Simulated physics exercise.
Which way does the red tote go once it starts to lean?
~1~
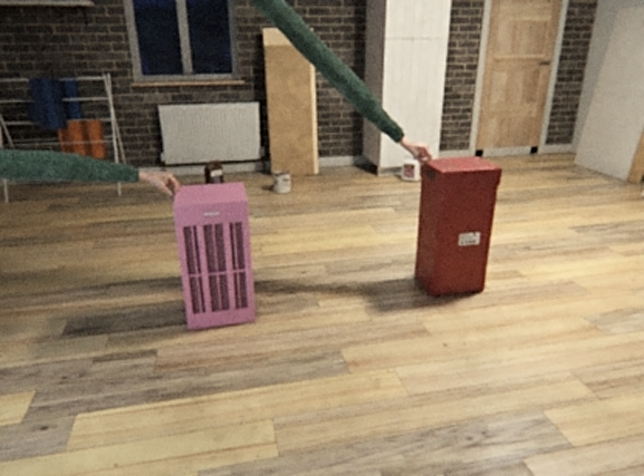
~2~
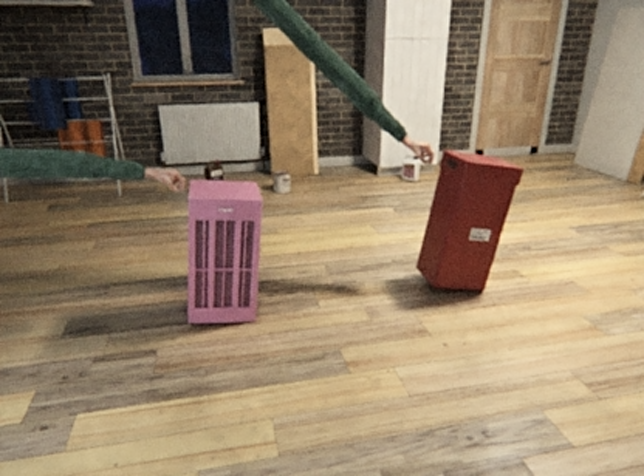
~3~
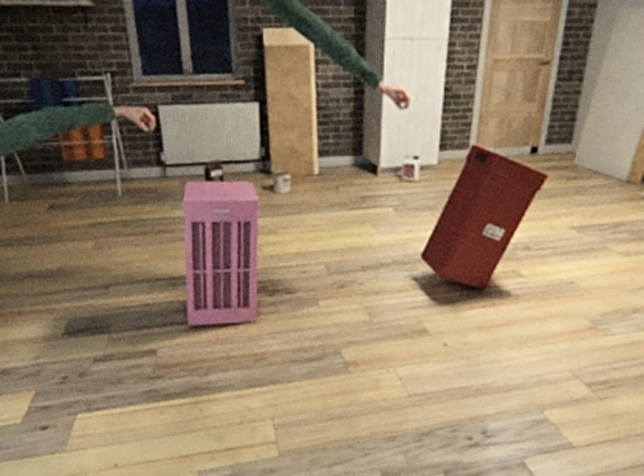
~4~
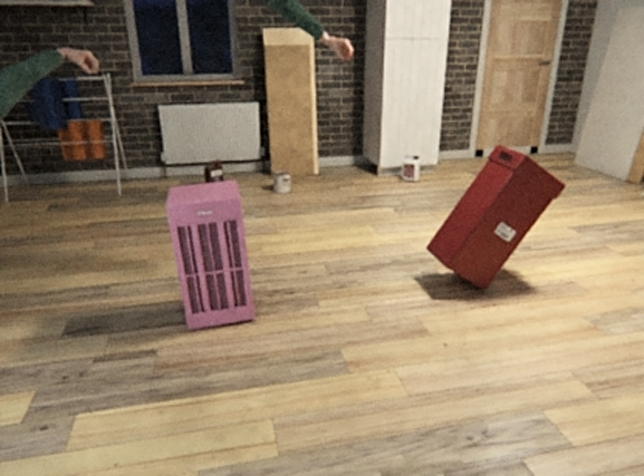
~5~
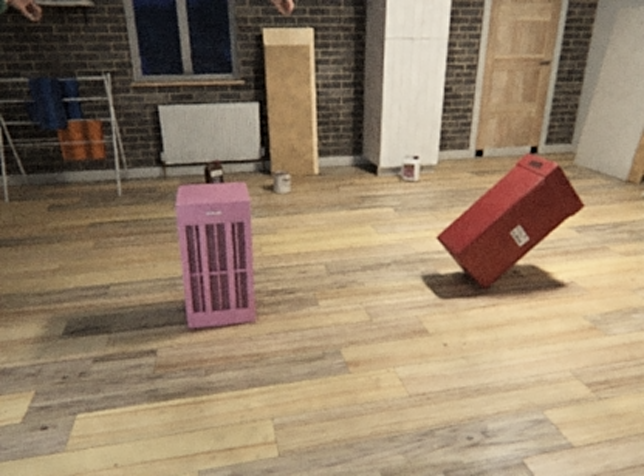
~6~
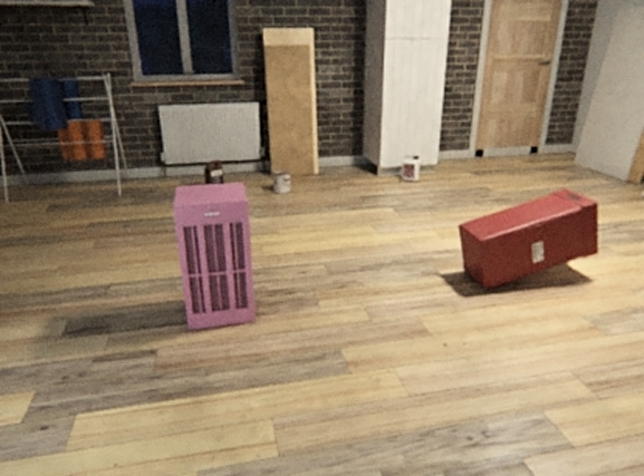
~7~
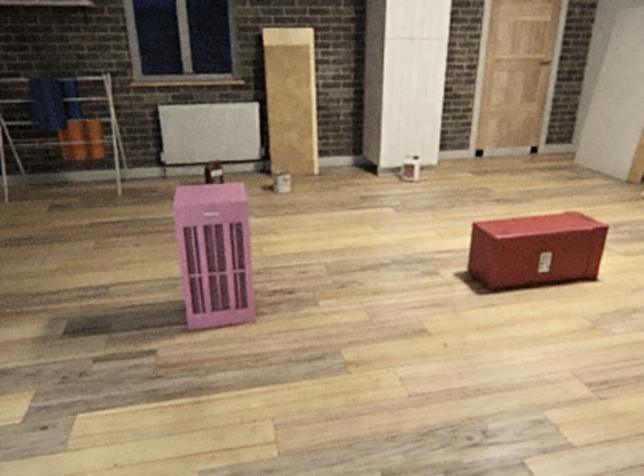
It goes to the right, tipping over that way until it lies on its side.
